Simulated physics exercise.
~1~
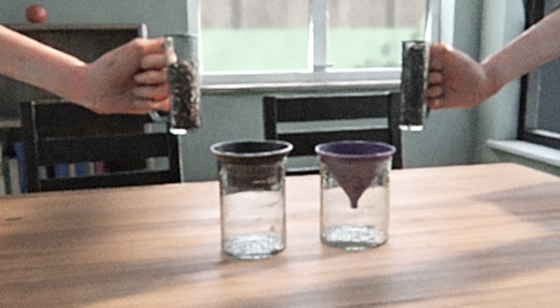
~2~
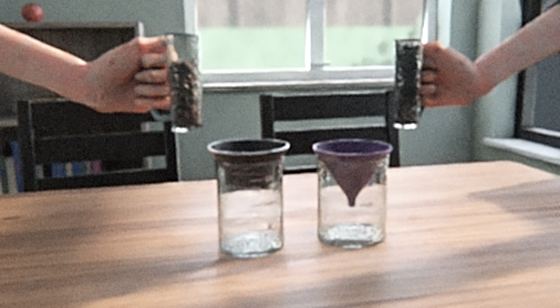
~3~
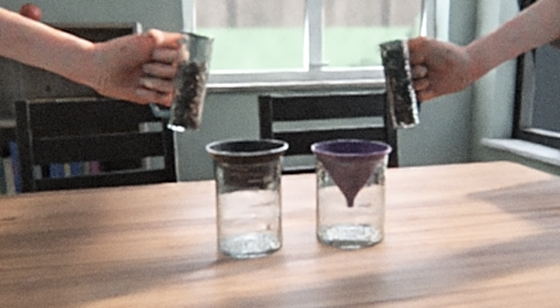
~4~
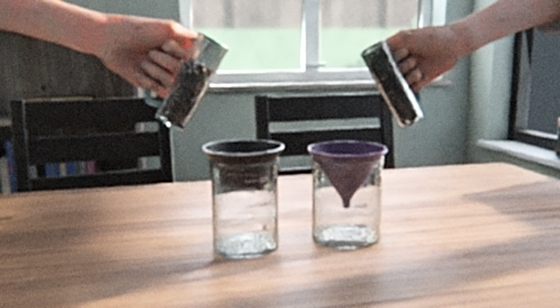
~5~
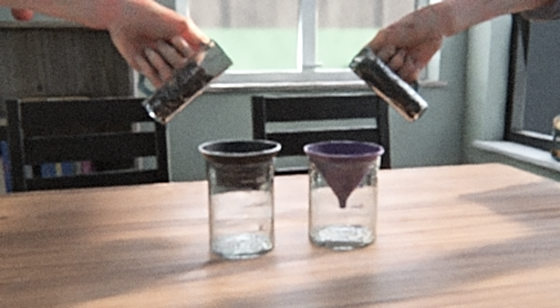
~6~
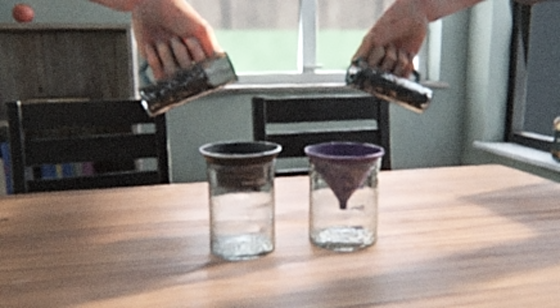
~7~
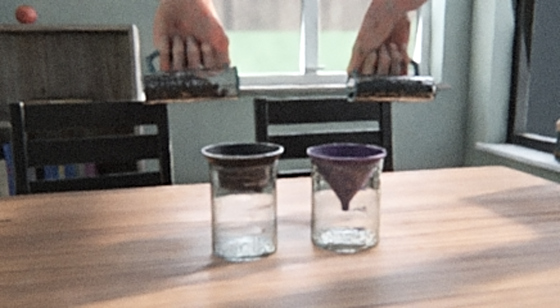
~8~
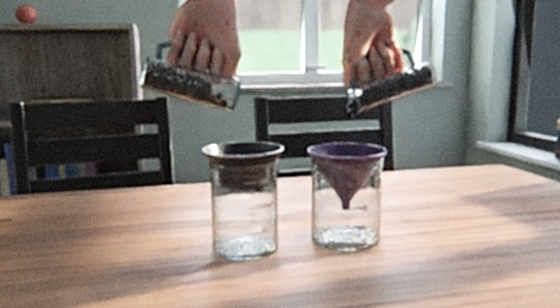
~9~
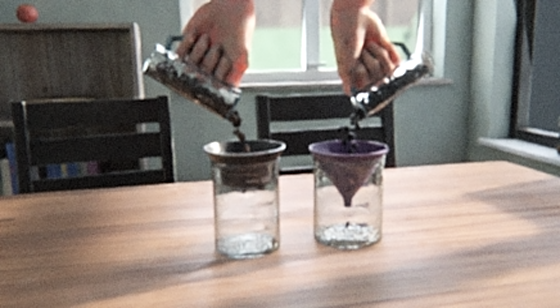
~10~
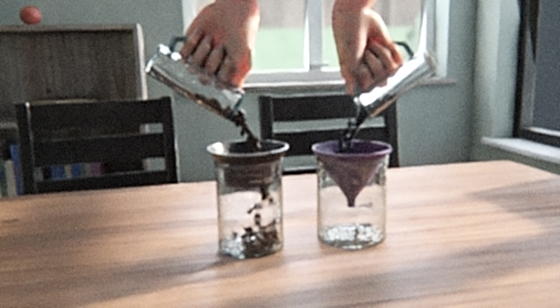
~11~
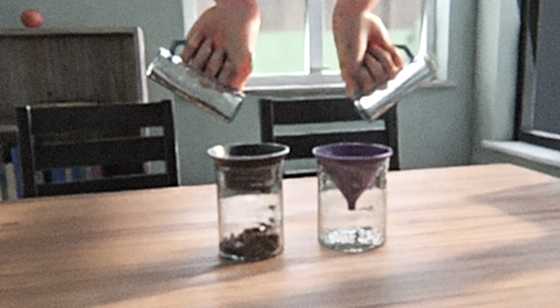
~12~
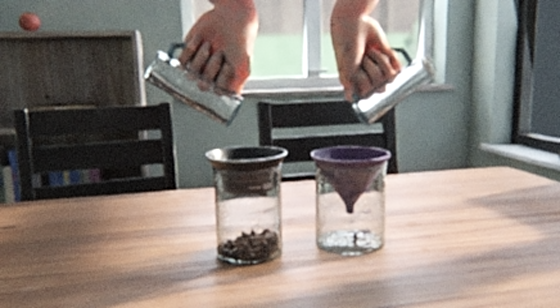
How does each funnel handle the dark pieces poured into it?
The left funnel lets its pieces through and empties into the jar below. The purple funnel on the right clogs, with only a stray few pieces reaching its jar.
The footage shows two hands tipping glass cups of dark, loose pieces over two funnels set in clear jars on a wooden table. The left load drops through and piles up in its jar, while nearly all the right load stays stuck in the purple funnel.
